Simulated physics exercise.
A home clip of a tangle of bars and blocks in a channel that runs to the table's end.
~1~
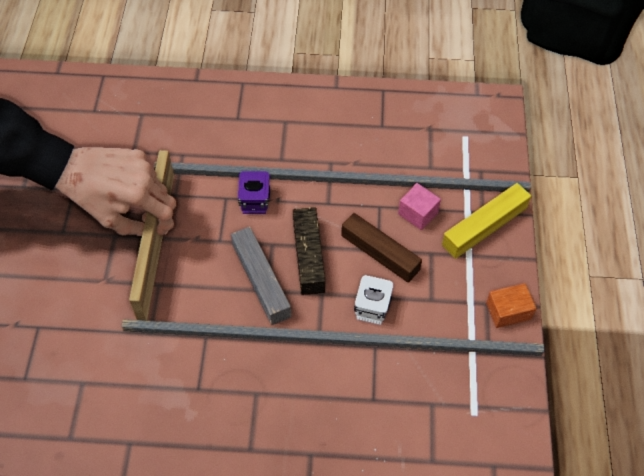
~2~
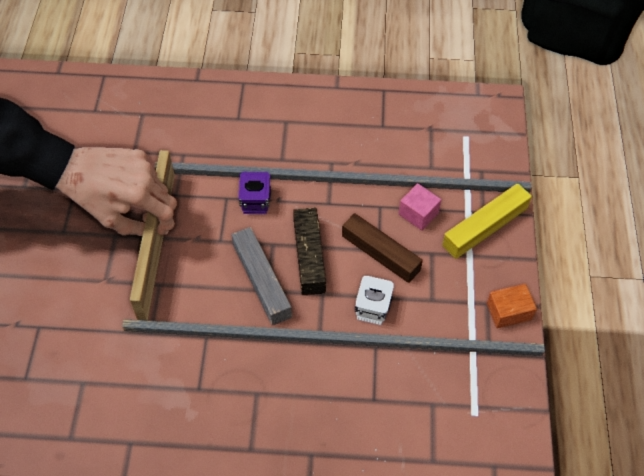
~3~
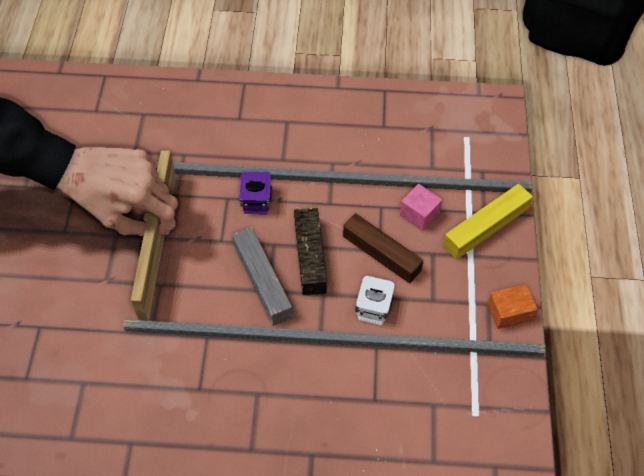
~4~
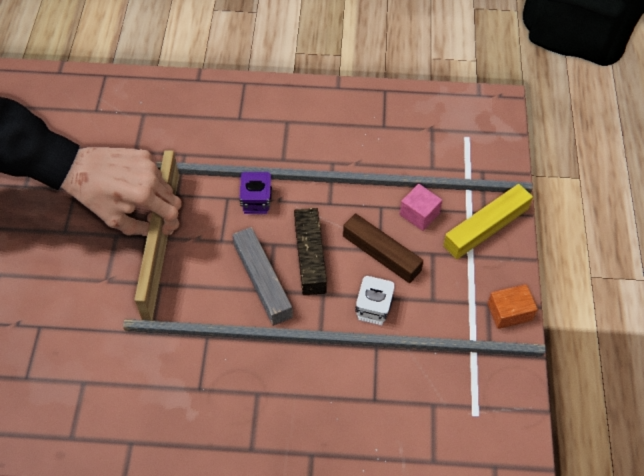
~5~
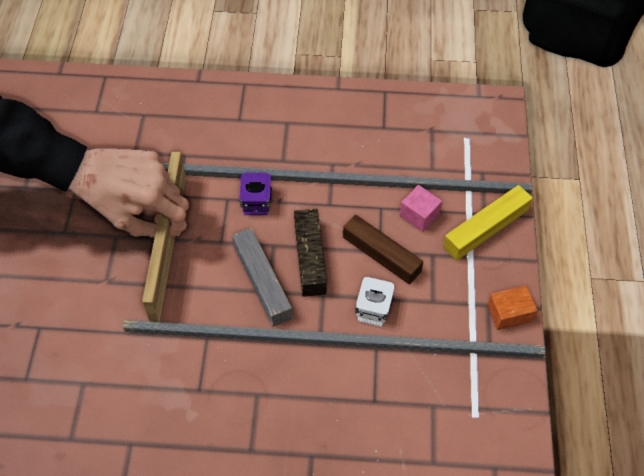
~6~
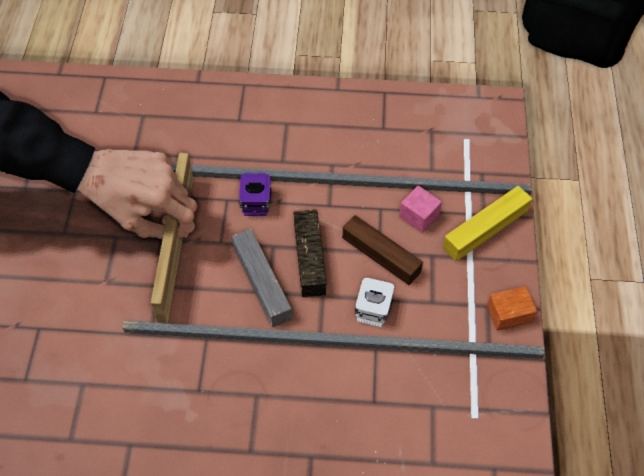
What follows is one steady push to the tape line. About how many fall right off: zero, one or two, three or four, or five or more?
Outcome: The number that fall off is one or two.
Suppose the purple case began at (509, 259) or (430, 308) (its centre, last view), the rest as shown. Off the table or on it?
The purple case comes down; is lost.
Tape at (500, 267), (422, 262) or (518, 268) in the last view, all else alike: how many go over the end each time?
Try by try, 4, 0 and 6.
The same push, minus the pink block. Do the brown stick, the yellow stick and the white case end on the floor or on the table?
The brown stick remains up, the yellow stick goes over, the white case is kept.
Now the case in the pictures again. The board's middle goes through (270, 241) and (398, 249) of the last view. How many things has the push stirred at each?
By then 2, and 7.
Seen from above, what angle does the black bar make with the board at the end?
Roughly 0° out of line.
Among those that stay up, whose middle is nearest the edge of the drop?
The brown stick ends nearest.
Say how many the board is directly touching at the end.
It touches 2.
Soon after, none off yet; orange block at rest near (512, 308); yellow stick at rest near (488, 223); pink block at rest near (420, 209).
After that, none off yet; orange block at rest near (512, 308); yellow stick at rest near (488, 223); pink block moving near (429, 204).
In the end, the number that fall off is one or two; gone, yellow stick and orange block.
